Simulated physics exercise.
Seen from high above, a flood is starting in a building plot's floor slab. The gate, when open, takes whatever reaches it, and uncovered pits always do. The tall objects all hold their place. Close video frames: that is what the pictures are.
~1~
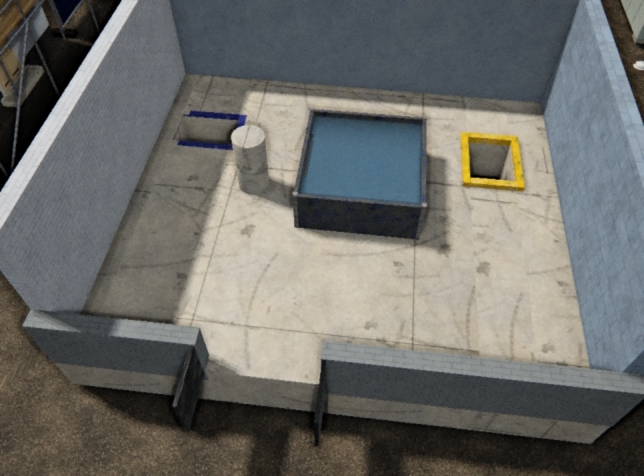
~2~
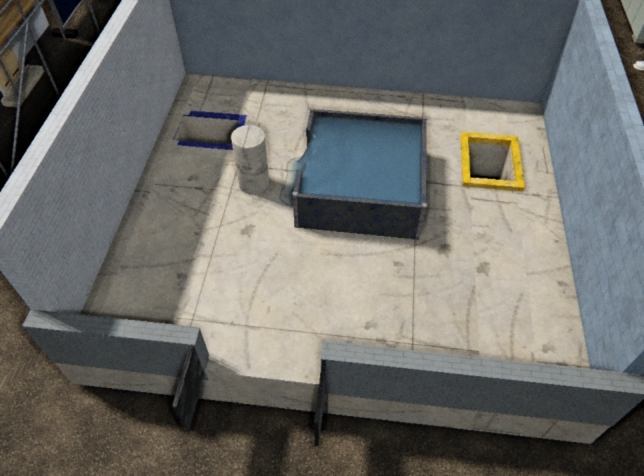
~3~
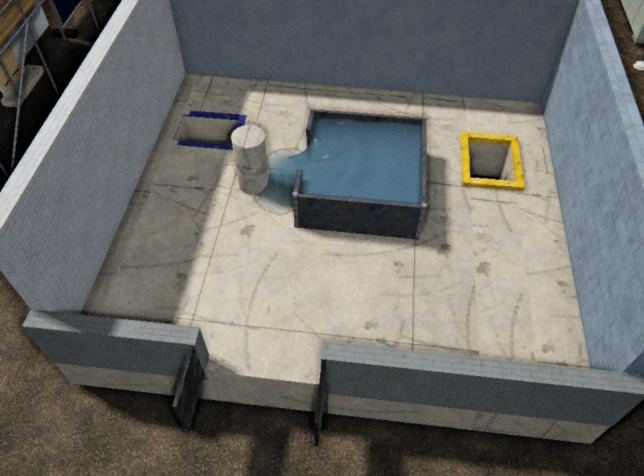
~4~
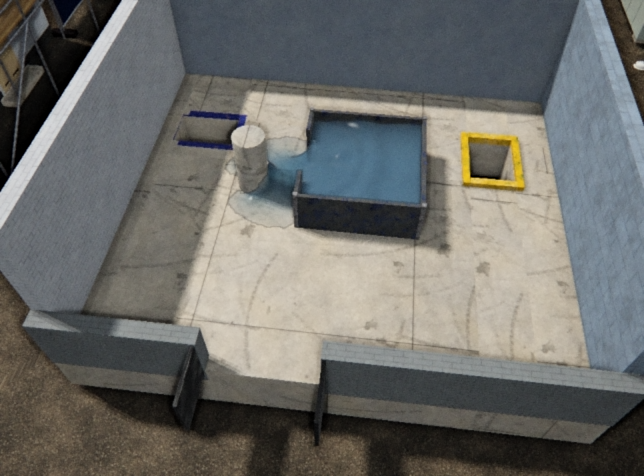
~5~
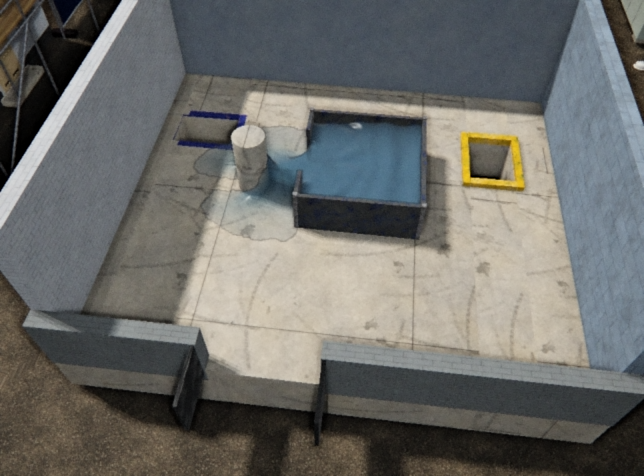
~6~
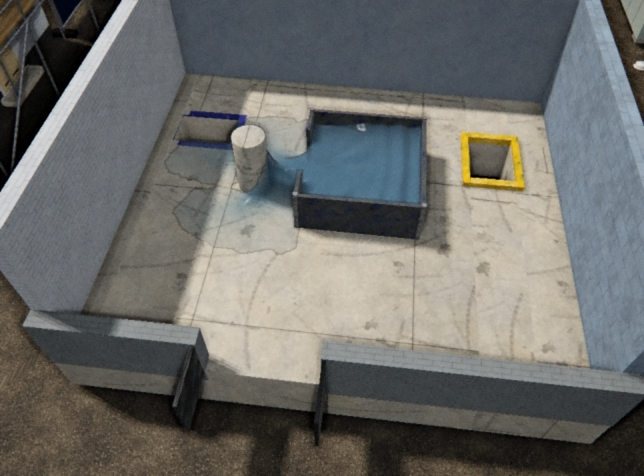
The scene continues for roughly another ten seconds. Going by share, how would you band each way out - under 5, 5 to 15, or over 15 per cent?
I would put the gate at 5 to 15 per cent; I would put the blue pit over 15 per cent; I would put the yellow pit under 5 per cent.
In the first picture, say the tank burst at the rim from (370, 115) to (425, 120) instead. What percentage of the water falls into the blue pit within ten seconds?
The blue pit gets 20 per cent.
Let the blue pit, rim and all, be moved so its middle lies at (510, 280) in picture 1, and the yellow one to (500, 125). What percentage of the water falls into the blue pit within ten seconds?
Share, blue pit, approx.: 2 in a hundred.
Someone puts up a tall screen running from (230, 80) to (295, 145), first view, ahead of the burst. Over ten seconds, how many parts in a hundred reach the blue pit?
Result, blue pit: Some 40 percent of the total.
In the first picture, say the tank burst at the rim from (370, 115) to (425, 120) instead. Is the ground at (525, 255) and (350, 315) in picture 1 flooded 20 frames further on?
In the order asked: Sodden, out of reach.
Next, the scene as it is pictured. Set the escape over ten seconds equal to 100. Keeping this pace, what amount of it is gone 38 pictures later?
Near 70 in a hundred.
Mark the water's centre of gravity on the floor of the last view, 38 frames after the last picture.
Centre: Close to (288, 198).
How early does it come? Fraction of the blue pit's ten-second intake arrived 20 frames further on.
Roughly 45 percent.
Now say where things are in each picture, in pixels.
In the first frame, the open tank at (364, 158) is whole and still.
In the second frame, the front is at (298, 160), out from the gap at (307, 171).
In the third frame, water pours out at (307, 173) and has run to (260, 199).
In the fourth frame, water pours out at (307, 174) and has run to (234, 162).
In the fifth frame, the front is at (203, 159), out from the gap at (307, 173).
In the sixth frame, the front is at (175, 156), out from the gap at (307, 173).
A moment on, water covers 25 % of the floor; the gate 0 %, the blue pit 4 %, the yellow pit 0 %.
Next, water covers 40 % of the floor; the gate 0 %, the blue pit 9 %, the yellow pit 0 %.
Then, water covers 45 % of the floor; the gate 3 %, the blue pit 15 %, the yellow pit 0 %.
Later, water covers 55 % of the floor; the gate 6 %, the blue pit 25 %, the yellow pit 0 %.
In the end, water covers 75 % of the floor; the gate 10 %, the blue pit 34 %, the yellow pit 0 %.
